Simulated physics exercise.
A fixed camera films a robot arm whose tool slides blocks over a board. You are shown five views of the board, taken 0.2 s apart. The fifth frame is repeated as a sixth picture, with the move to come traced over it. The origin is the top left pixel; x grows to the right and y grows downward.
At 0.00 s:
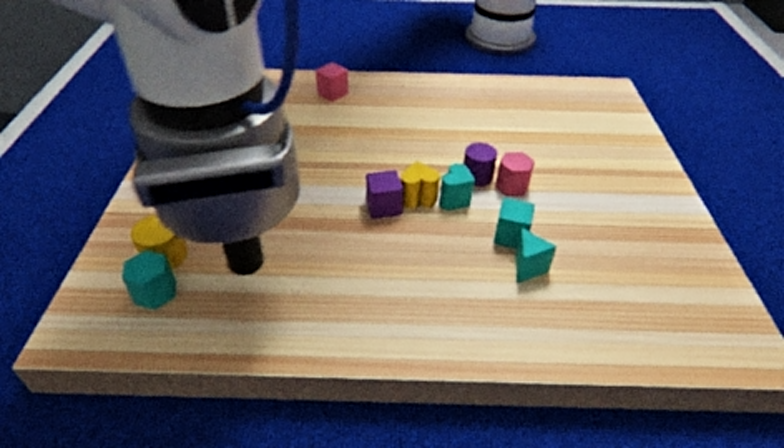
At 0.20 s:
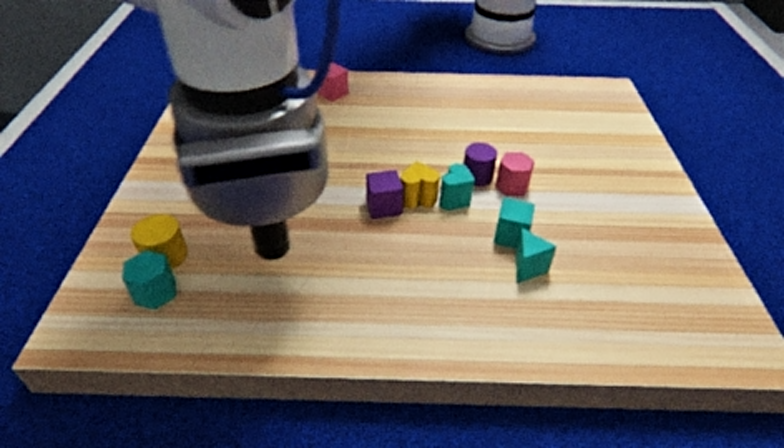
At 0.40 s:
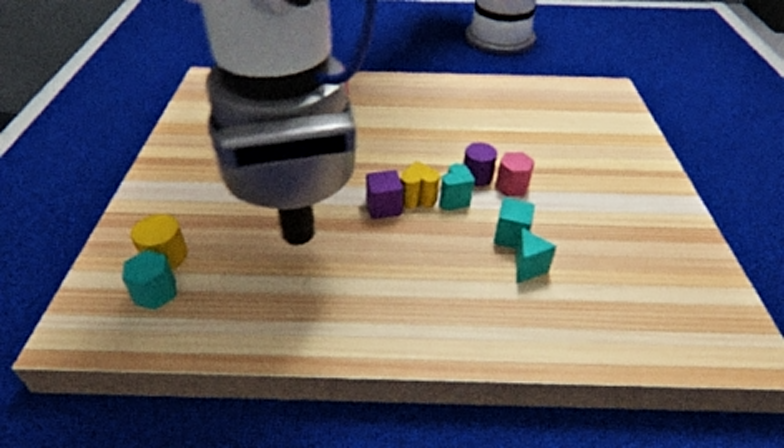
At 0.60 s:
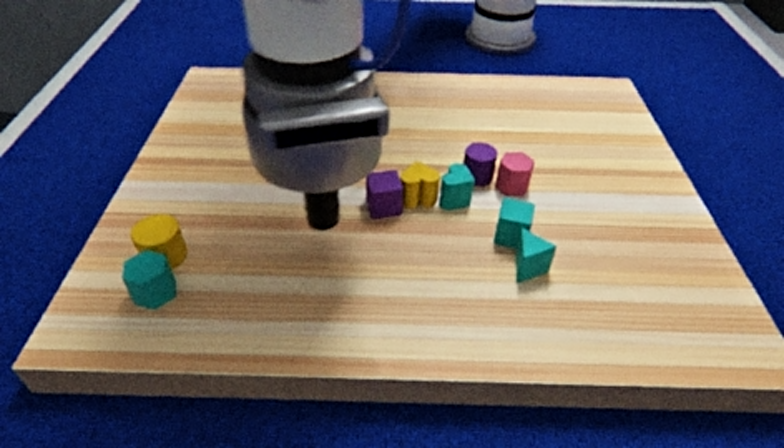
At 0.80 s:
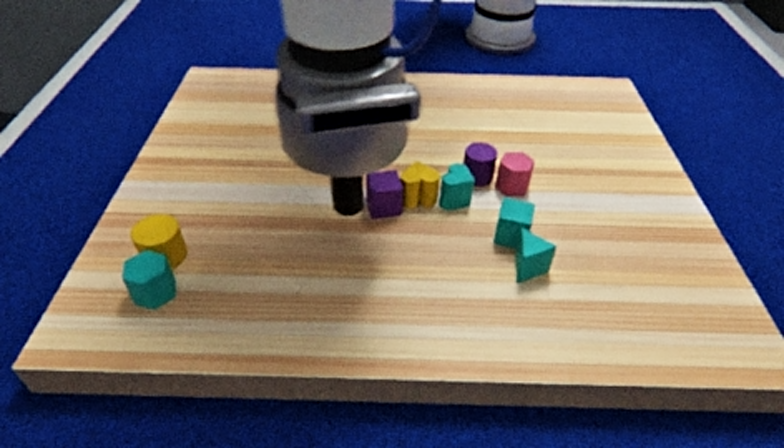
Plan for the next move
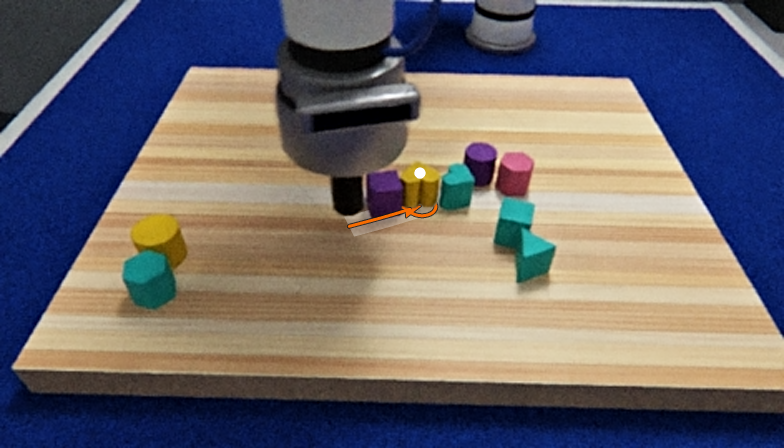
We see colored blocks scattered on a striped wooden board as a robotic arm with a dark tip glides from the left toward the purple cube, rising slightly in view, while the blocks stay still.
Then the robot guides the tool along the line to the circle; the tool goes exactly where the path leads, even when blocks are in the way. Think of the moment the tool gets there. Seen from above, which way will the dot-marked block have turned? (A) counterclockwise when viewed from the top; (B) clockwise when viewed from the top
That would be B.
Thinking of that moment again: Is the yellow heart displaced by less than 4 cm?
Yes, that is how it ends up.
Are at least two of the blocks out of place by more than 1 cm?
Yes
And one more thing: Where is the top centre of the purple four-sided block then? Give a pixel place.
Somewhere near (404, 163).
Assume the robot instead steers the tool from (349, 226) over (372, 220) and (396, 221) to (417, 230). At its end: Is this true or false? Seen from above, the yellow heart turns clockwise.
The claim holds.
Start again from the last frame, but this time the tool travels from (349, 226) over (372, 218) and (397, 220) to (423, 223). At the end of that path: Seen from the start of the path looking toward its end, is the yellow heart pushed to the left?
My answer is yes.
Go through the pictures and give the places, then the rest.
In the first frame, lower end of the tool at (246, 264), tops of blocks, purple four-sided block at (384, 181), yellow heart at (420, 173), turquoise heart at (458, 174).
In the second frame, tool at (273, 249), blocks as before.
In the third frame, tool at (299, 235), blocks as before.
In the fourth frame, tool at (324, 221), blocks as before.
In the fifth frame, tool at (348, 207), purple four-sided block at (384, 181), yellow heart at (420, 173), turquoise heart at (458, 174).
The drawn path runs straight from (349, 226) to (421, 206); the dot is on the yellow heart.
The first path, step by step. Halfway along, tool at (387, 197); purple four-sided block at (396, 171), turned 50° anticlockwise; yellow heart at (431, 163), turned 45° clockwise.
At the end, tool at (423, 187); purple four-sided block at (404, 163), turned 95° anticlockwise; yellow heart at (432, 158), turned 80° clockwise; turquoise heart not moved.
